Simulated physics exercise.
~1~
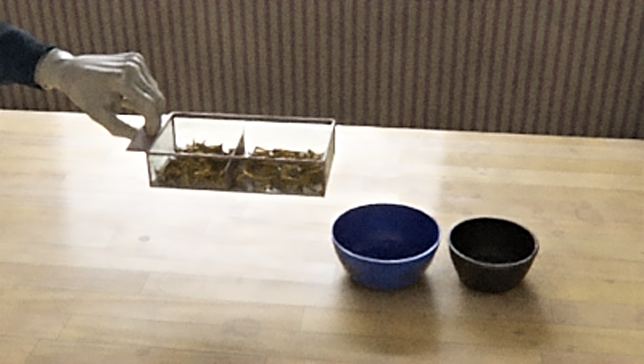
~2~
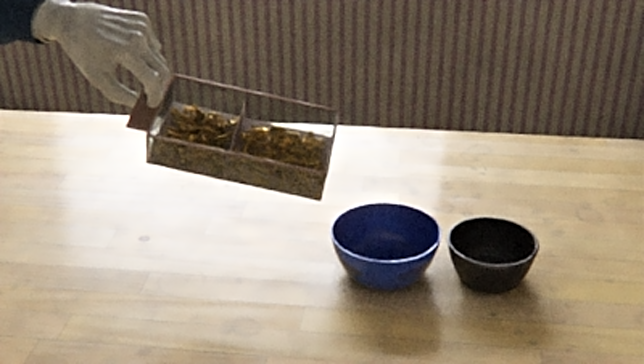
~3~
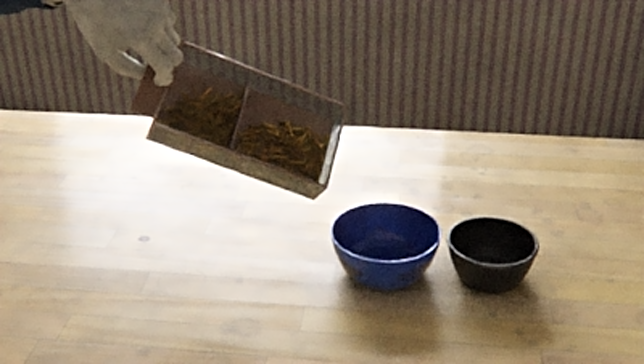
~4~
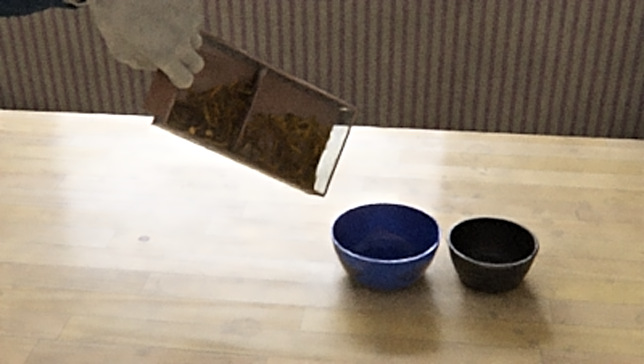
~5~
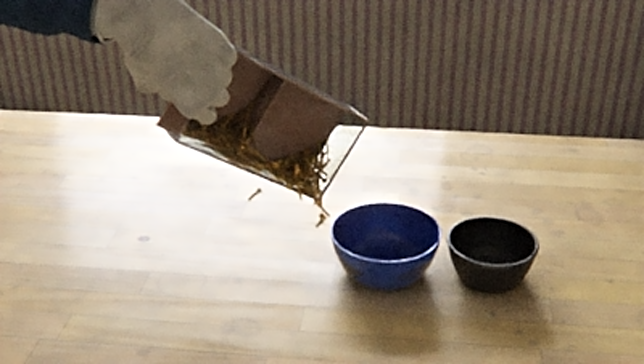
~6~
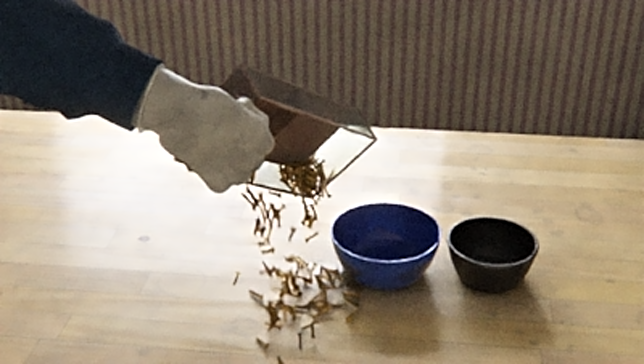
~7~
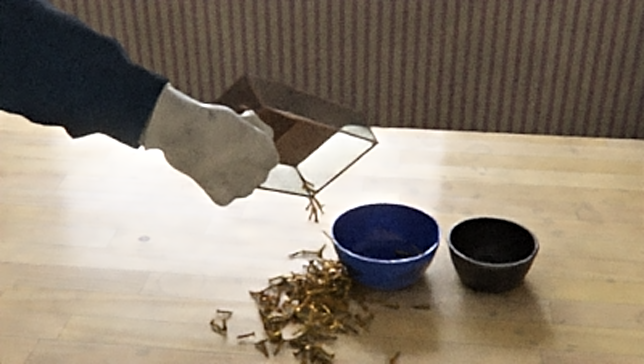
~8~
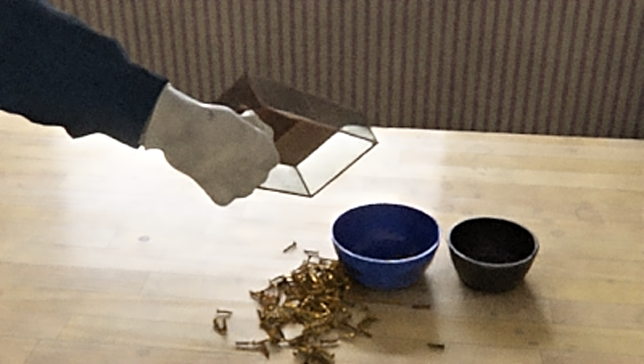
Gloved hand tilting a divided clear-sided box until brass-coloured screws spill onto the table, piling beside a blue bowl.
